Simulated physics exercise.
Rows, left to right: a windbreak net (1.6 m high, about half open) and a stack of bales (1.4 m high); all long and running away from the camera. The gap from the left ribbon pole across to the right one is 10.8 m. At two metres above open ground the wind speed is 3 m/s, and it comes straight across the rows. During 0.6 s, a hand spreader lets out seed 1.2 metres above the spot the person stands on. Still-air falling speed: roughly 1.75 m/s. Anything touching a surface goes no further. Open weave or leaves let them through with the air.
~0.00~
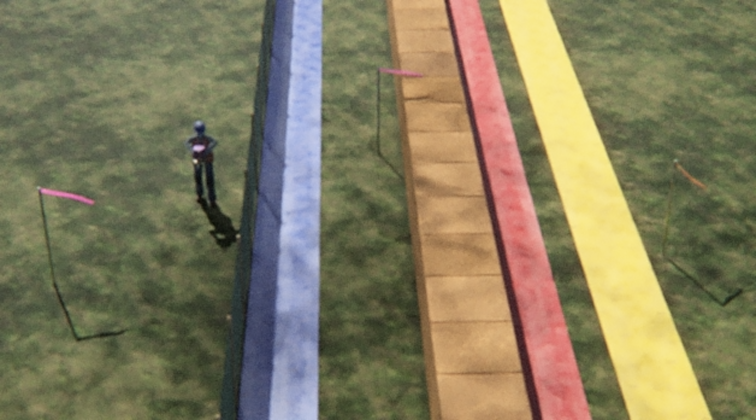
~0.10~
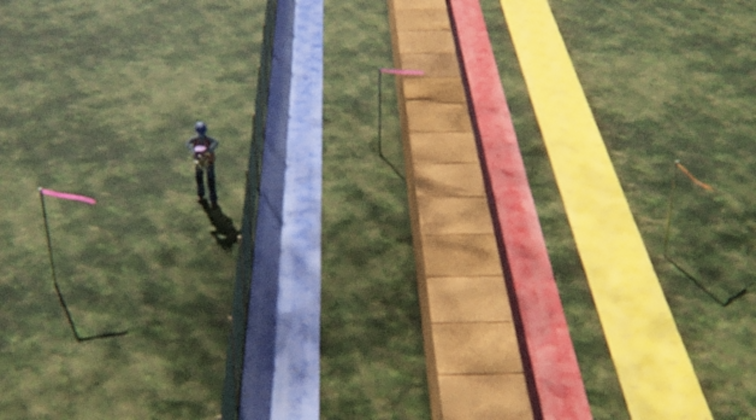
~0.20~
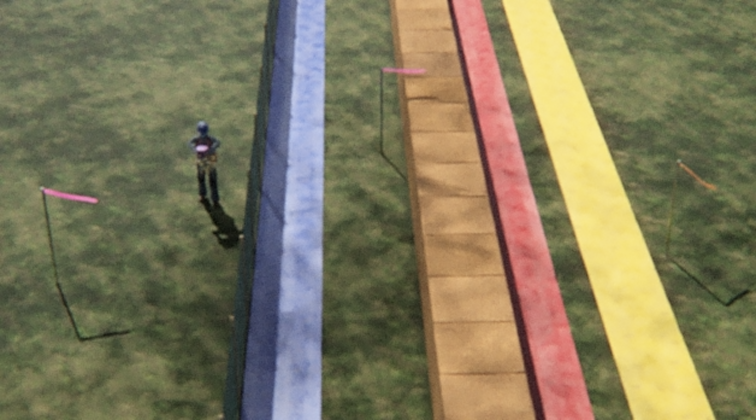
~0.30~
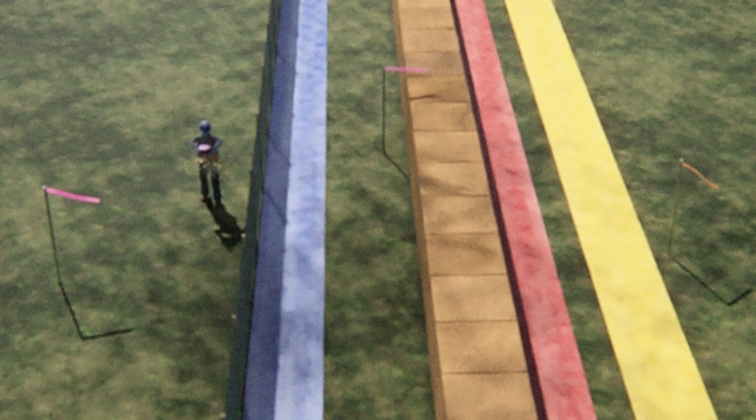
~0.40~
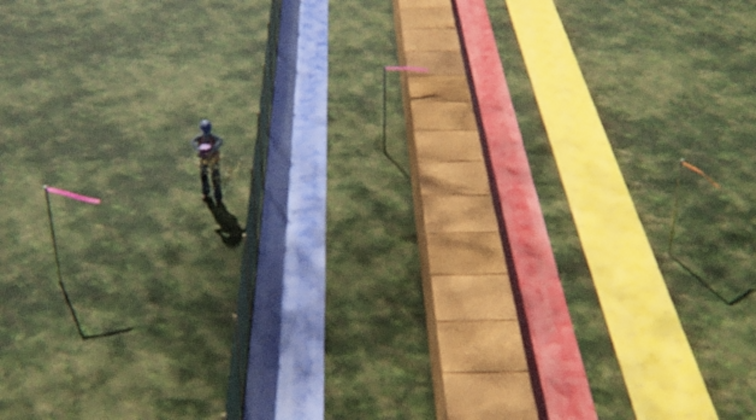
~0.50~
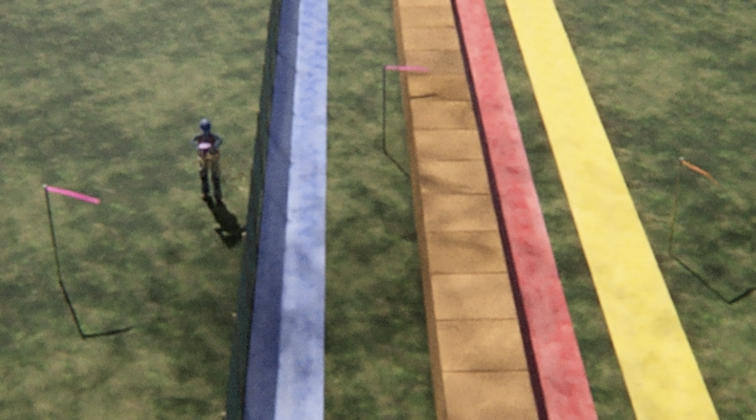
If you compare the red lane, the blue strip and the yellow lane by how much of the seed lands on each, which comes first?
The one that comes first is blue.
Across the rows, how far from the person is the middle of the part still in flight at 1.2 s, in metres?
It works out to about 1.0 m.
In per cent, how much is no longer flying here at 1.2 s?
Share: Some 60 percent.
After 1.2 s, 42 % is in the air or yet to come; 0 % lies on the yellow lane, 0 % on the red lane and 21 % on the blue strip; the middle of what still flies is 0.3 m above the low ground, near (257, 199).
After 2.0 s, 2 % is in the air or yet to come; 0 % lies on the yellow lane, 0 % on the red lane and 46 % on the blue strip.
After 3.5 s, 0 % is in the air or yet to come; 0 % lies on the yellow lane, 0 % on the red lane and 47 % on the blue strip.
After 8.0 s, 0 % is in the air or yet to come; 0 % lies on the yellow lane, 0 % on the red lane and 47 % on the blue strip.
After 45.0 s, 0 % is in the air or yet to come; 0 % lies on the yellow lane, 0 % on the red lane and 47 % on the blue strip.
